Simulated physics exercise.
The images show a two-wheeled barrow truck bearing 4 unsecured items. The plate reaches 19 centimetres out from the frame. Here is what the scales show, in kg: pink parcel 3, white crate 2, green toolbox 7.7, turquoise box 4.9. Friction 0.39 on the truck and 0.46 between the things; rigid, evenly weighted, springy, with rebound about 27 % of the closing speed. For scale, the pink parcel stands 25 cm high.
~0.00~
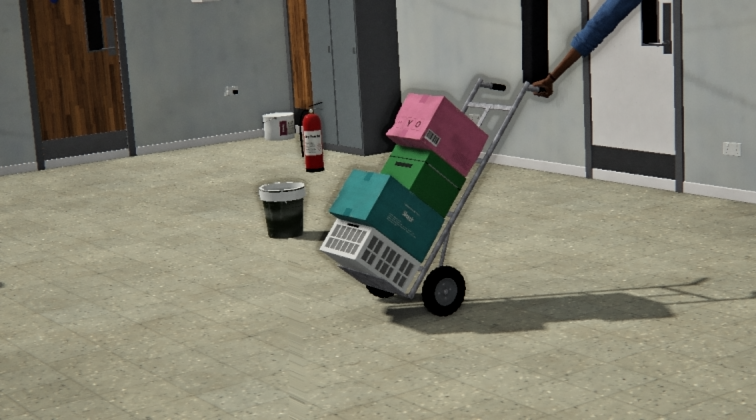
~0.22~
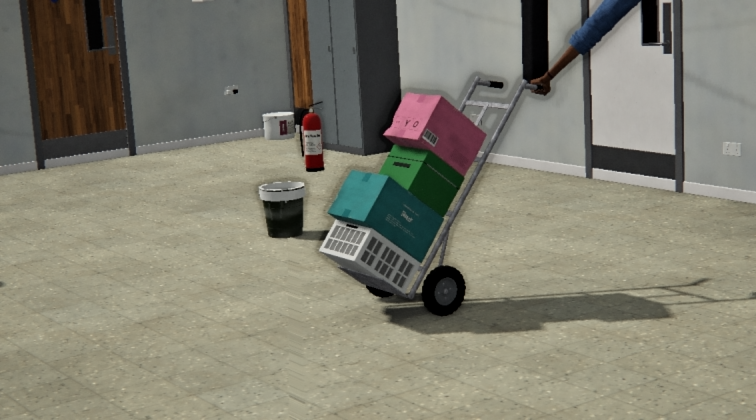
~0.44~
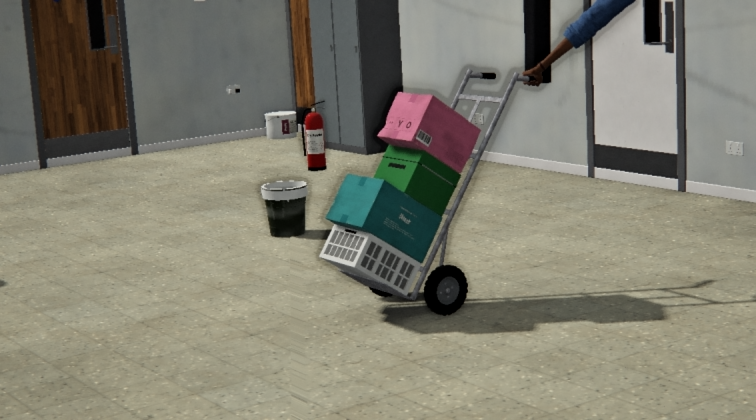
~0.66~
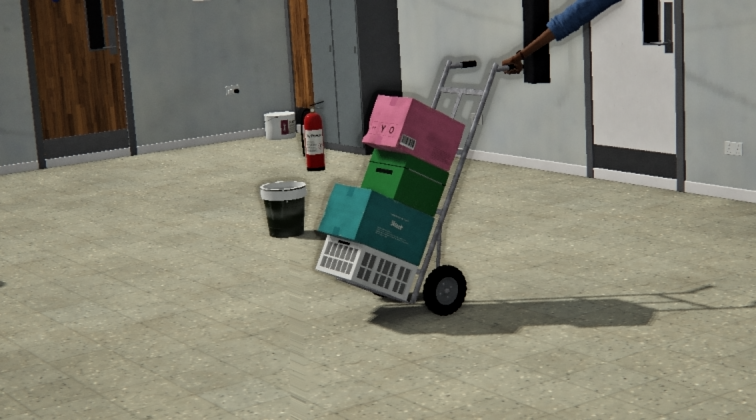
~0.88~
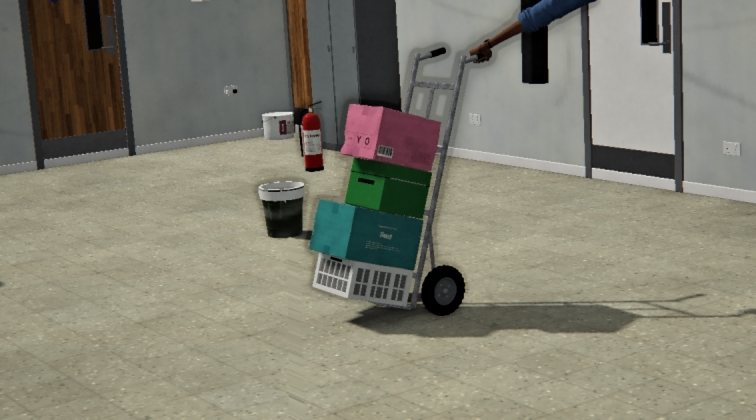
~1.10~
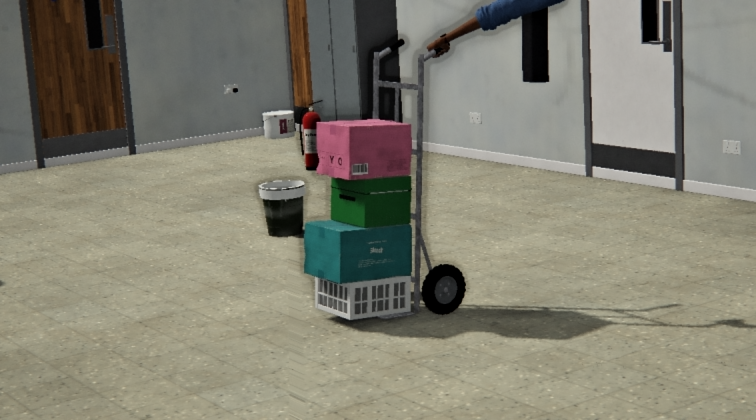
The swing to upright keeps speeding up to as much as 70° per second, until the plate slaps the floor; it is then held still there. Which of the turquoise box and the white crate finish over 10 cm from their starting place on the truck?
Turquoise box: Within 10 cm; white crate: Within 10 cm.
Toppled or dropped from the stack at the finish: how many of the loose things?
All told, 0.
By 1.30 s, truck upright; turquoise box rocked 6° off its seat near (349, 256); white crate rocked 6° off its seat near (361, 296); pink parcel rocked 6° off its seat.
By 1.40 s, truck upright; turquoise box rocked 9° off its seat near (347, 256); white crate rocked 9° off its seat near (361, 295); pink parcel rocked 9° off its seat.
By 1.70 s, truck upright; turquoise box rocked 3° off its seat near (352, 256); white crate rocked 3° off its seat near (362, 297); pink parcel rocked 5° off its seat.
By 1.80 s, truck upright; pink parcel 4 cm from its spot.
When it is over (2.5 s), all 4 within 10 cm of the start. End places, in pixels of the last picture, turquoise box near (355, 255), white crate near (363, 297).
